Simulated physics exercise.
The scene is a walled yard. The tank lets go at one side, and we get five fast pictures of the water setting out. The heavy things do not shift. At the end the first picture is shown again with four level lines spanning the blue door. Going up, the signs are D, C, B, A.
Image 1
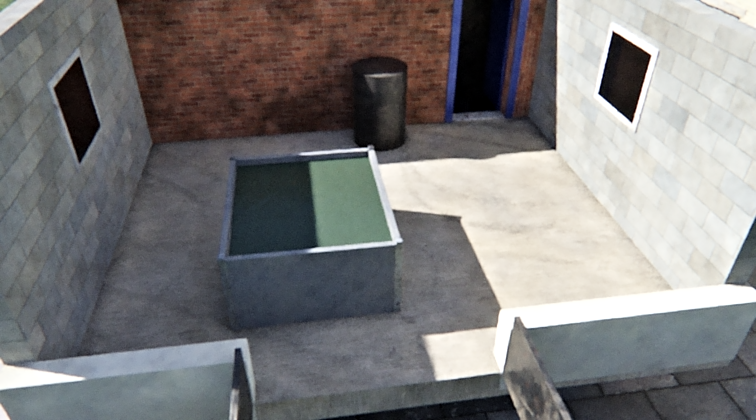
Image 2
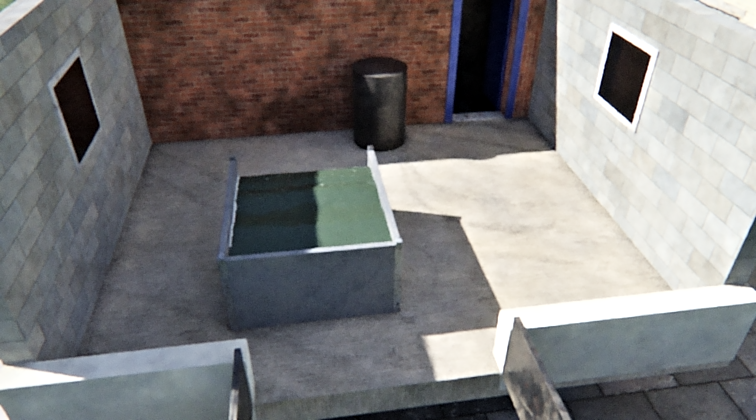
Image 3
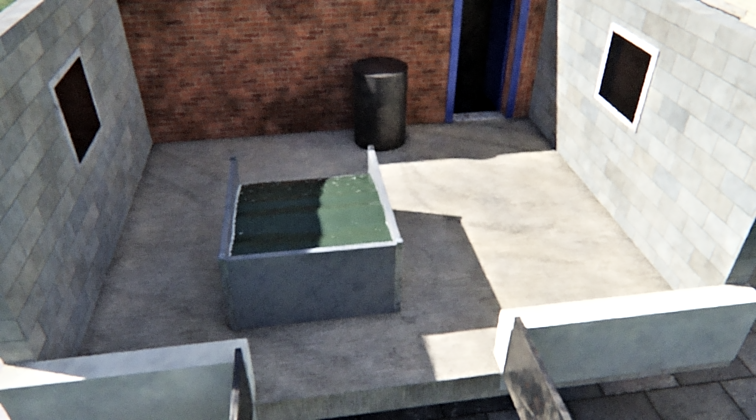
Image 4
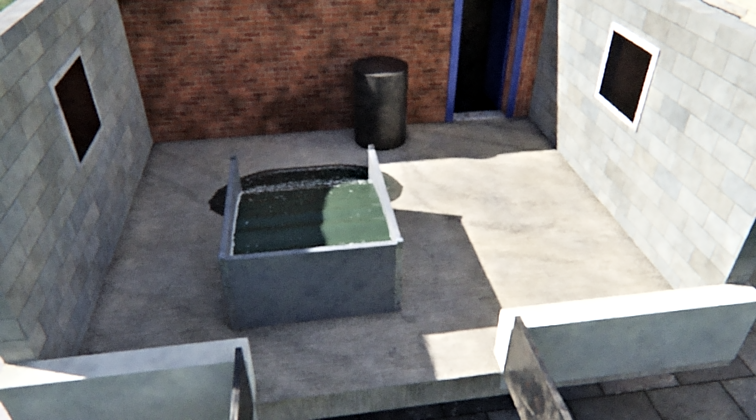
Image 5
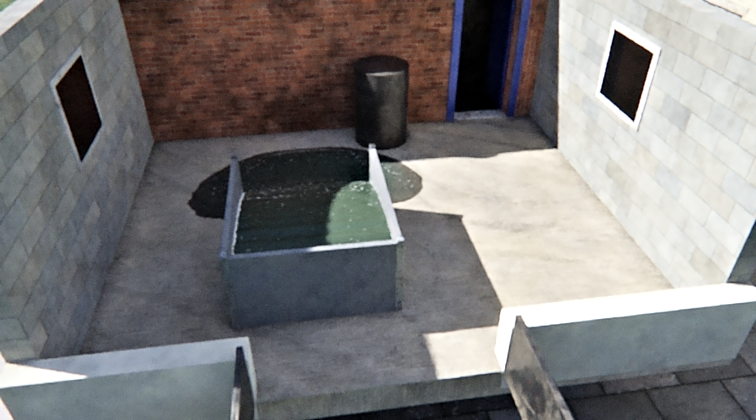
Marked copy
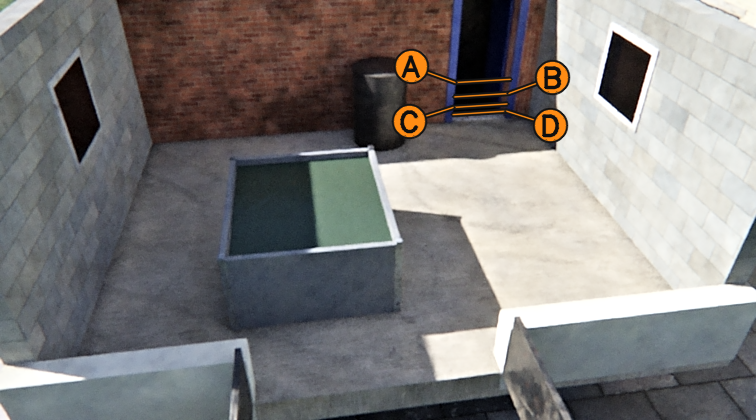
In the video, a grey rectangular tank of green water stands in a walled yard when its far side disappears, and the water level lowers as a dark pool spreads across the ground behind it toward both sides.
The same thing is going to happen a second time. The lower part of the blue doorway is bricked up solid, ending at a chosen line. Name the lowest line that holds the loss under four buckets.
Line D just does it.
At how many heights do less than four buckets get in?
All of them.
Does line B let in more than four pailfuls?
No, that is safe.
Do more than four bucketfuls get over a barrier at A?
No, not at all.
On the marked copy, A at (483, 80); B at (481, 95); C at (480, 105); D at (479, 112); from the bottom up D, C, B, A.
Choosing A, nothing gets over.
Choosing B, nothing gets over.
Choosing C, nothing gets over.
Choosing D, nothing gets over.
